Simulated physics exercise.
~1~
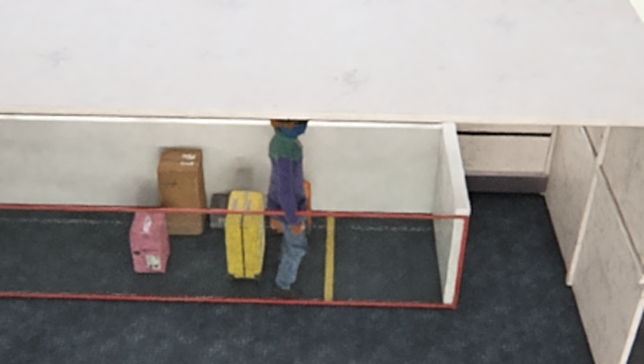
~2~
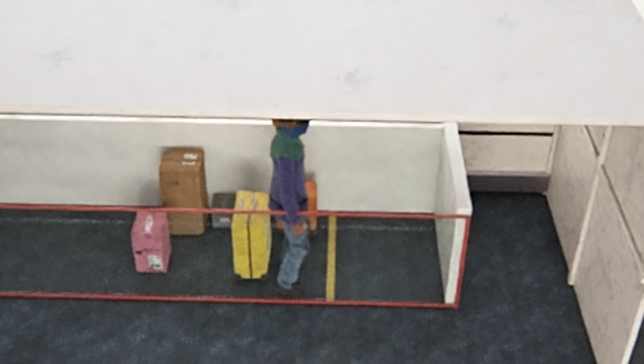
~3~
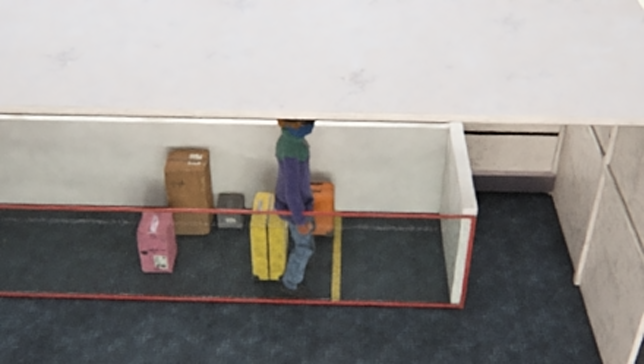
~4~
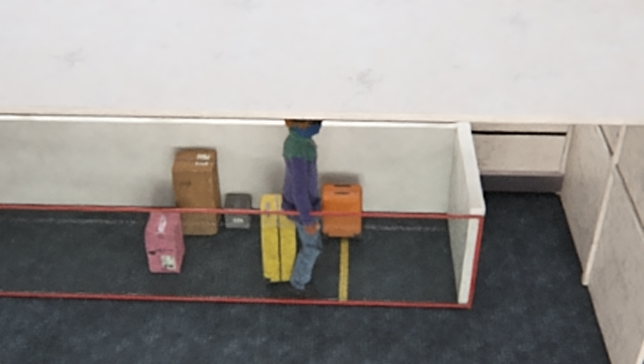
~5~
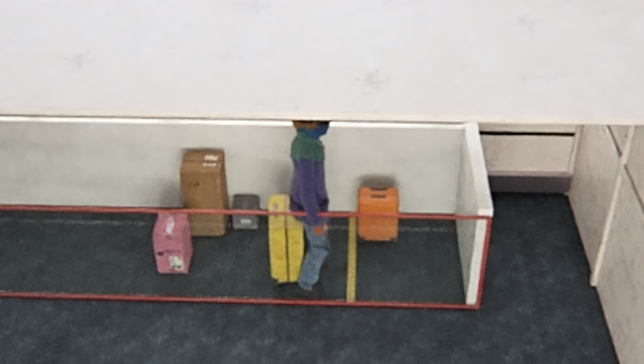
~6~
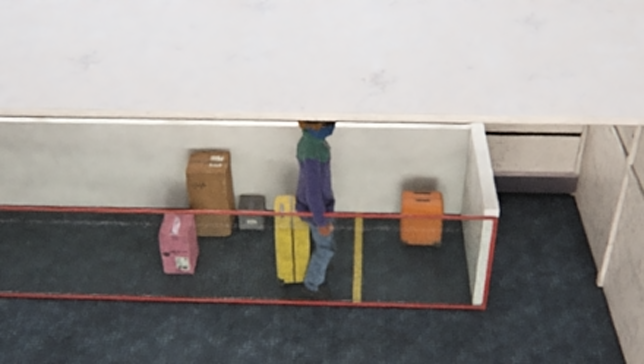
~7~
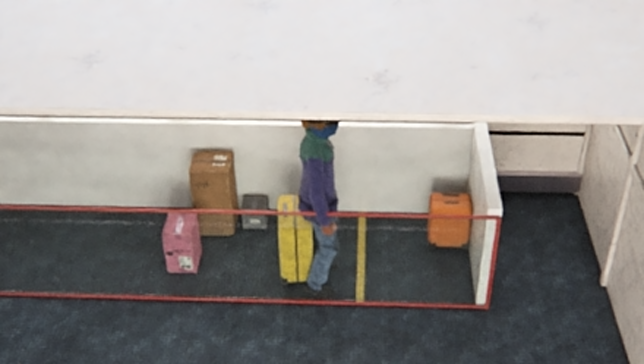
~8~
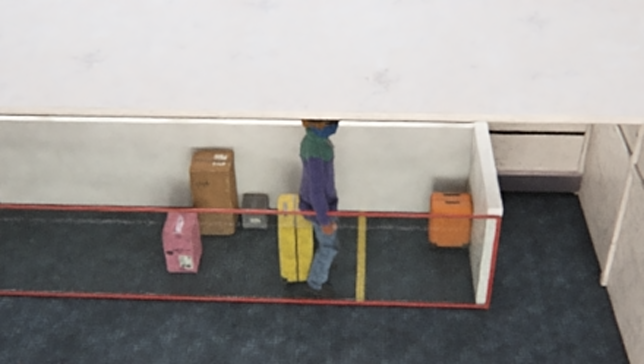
Orange case rolling right past a standing person and across a yellow line, stopping near the end wall, yellow case staying short.
